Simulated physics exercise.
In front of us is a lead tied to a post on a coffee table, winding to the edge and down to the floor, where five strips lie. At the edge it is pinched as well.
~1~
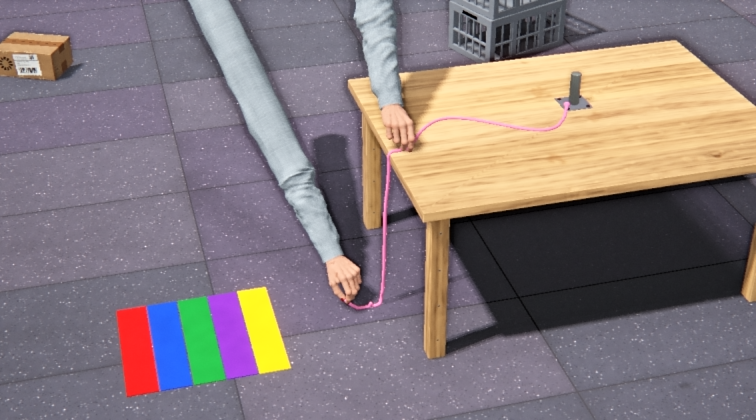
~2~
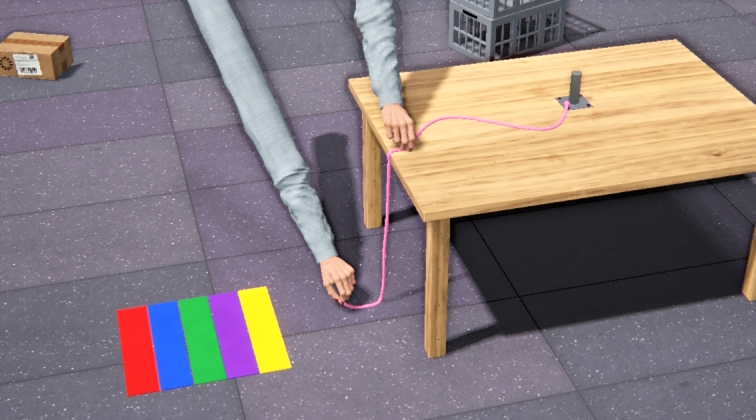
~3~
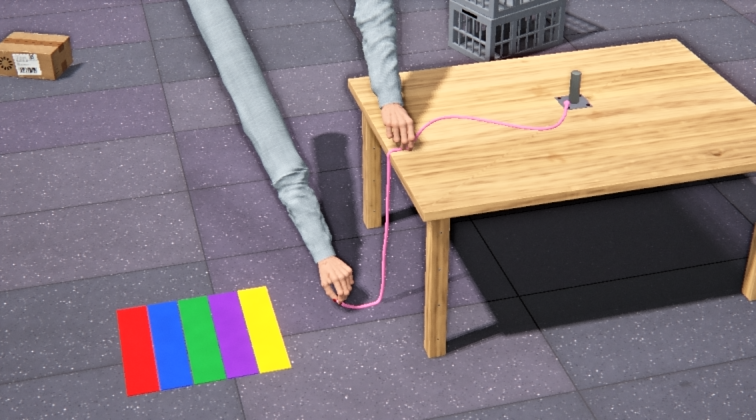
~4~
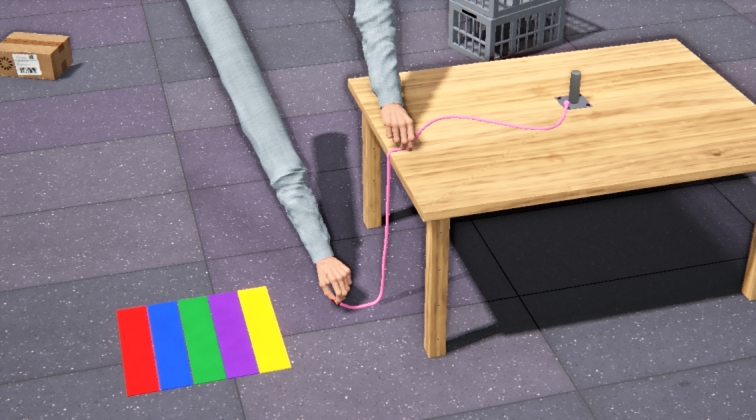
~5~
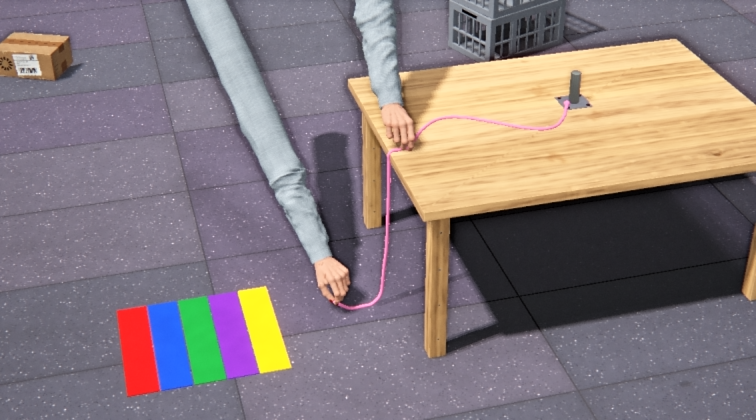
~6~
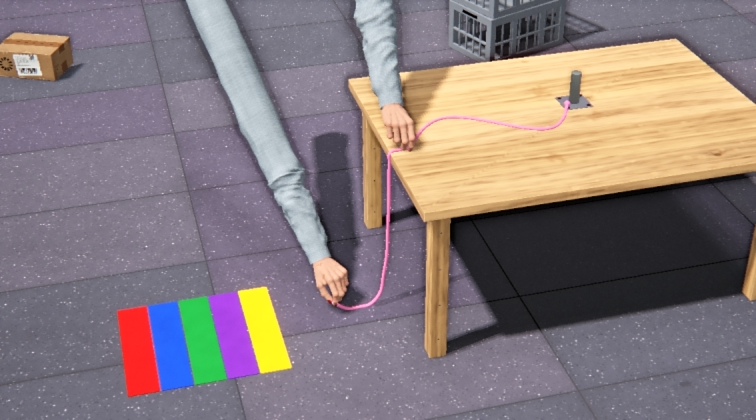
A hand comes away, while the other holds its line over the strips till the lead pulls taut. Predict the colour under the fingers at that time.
The blue one.
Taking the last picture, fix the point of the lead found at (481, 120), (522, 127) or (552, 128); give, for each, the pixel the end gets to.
Per try (px, approx.): (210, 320), (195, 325), (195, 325).
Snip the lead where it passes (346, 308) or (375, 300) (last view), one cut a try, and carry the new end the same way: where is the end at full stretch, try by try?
Try 1: (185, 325); try 2: (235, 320).
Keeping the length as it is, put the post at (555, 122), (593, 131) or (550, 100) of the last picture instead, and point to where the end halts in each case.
Try by try: (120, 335), (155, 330) and (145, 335).
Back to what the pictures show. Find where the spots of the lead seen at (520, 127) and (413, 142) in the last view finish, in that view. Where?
(487, 120), then (363, 163).
Soon after, end near (222, 320); over purple.
After that, end near (187, 326); over green.
At the stop, end near (166, 330); over blue. It gets as far as the blue strip.
